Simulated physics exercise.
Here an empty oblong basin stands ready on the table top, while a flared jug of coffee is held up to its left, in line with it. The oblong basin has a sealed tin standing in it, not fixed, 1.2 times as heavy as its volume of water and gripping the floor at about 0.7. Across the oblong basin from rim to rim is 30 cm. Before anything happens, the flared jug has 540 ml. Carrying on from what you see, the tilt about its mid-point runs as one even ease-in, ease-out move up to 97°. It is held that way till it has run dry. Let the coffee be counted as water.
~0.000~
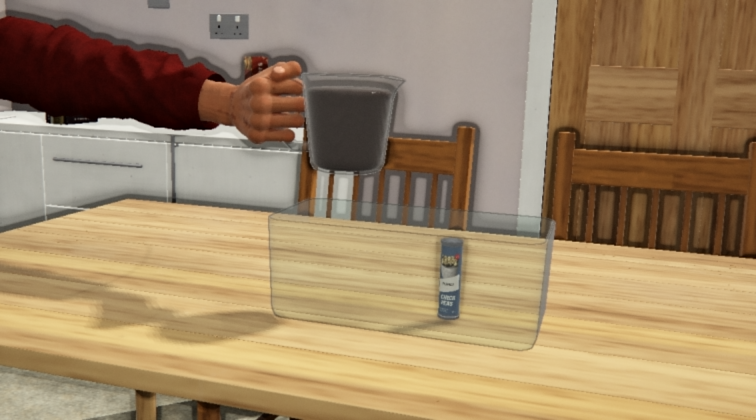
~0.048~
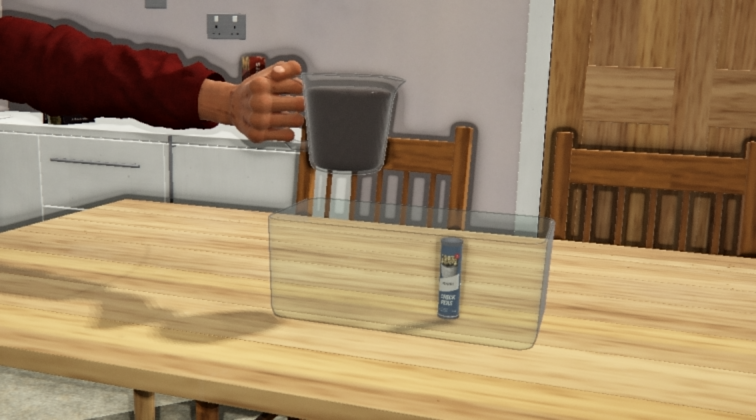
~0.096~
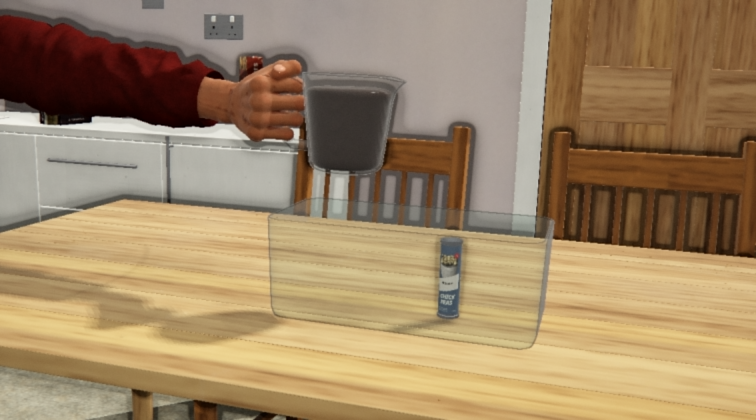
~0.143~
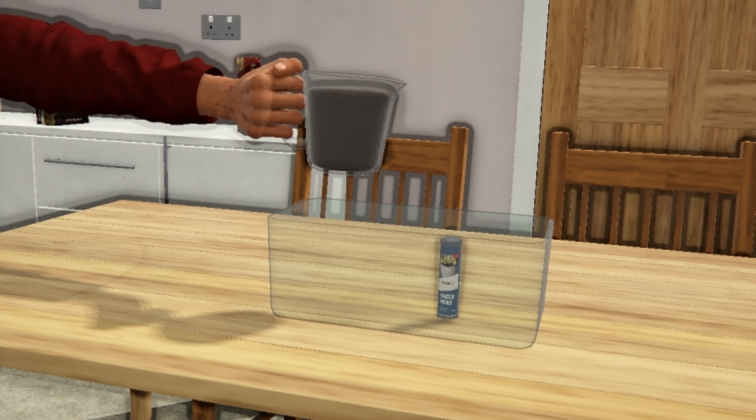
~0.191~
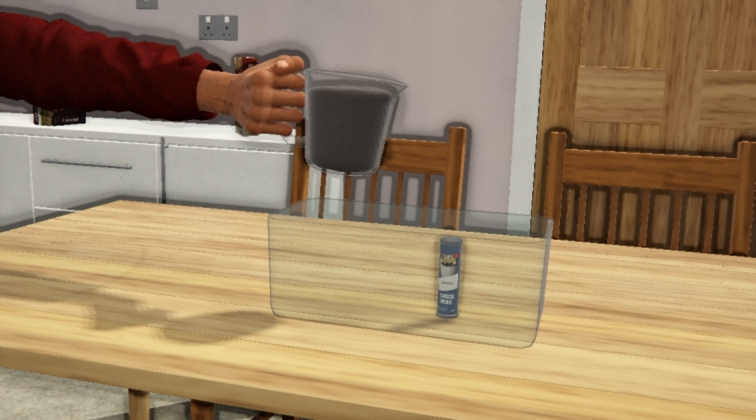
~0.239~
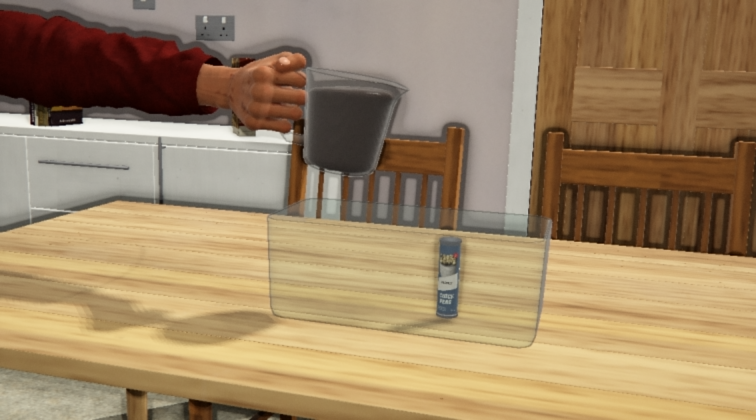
A hand slowly tilts a jug of dark liquid slightly rightward above a clear basin.
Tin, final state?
It will be floored.
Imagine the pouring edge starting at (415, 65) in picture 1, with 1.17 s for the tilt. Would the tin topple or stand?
Then it goes over.
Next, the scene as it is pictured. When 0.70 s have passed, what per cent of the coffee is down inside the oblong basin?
About 6 per cent.
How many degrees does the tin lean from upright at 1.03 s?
Lean: Around 0° from upright.
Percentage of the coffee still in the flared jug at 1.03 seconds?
Around 30 in a hundred is still there.
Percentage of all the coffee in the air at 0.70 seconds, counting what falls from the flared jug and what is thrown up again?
Some 14 % is the figure.
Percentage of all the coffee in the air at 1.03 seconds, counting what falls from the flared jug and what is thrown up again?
Near 14 per cent, I'd say.
By 0.70 s the tilt is 56° and 81 per cent is still to pour; the tin stands where it began.
By 1.03 s the tilt is 89° and 29 per cent is still to pour; the tin stands where it began.
By 1.39 s the tilt is 97° and 2 per cent is still to pour; the tin lies on its side.
By 1.77 s the tilt is 97° and 0 per cent is still to pour; the tin lies on its side.
At rest the tin lies on its side.
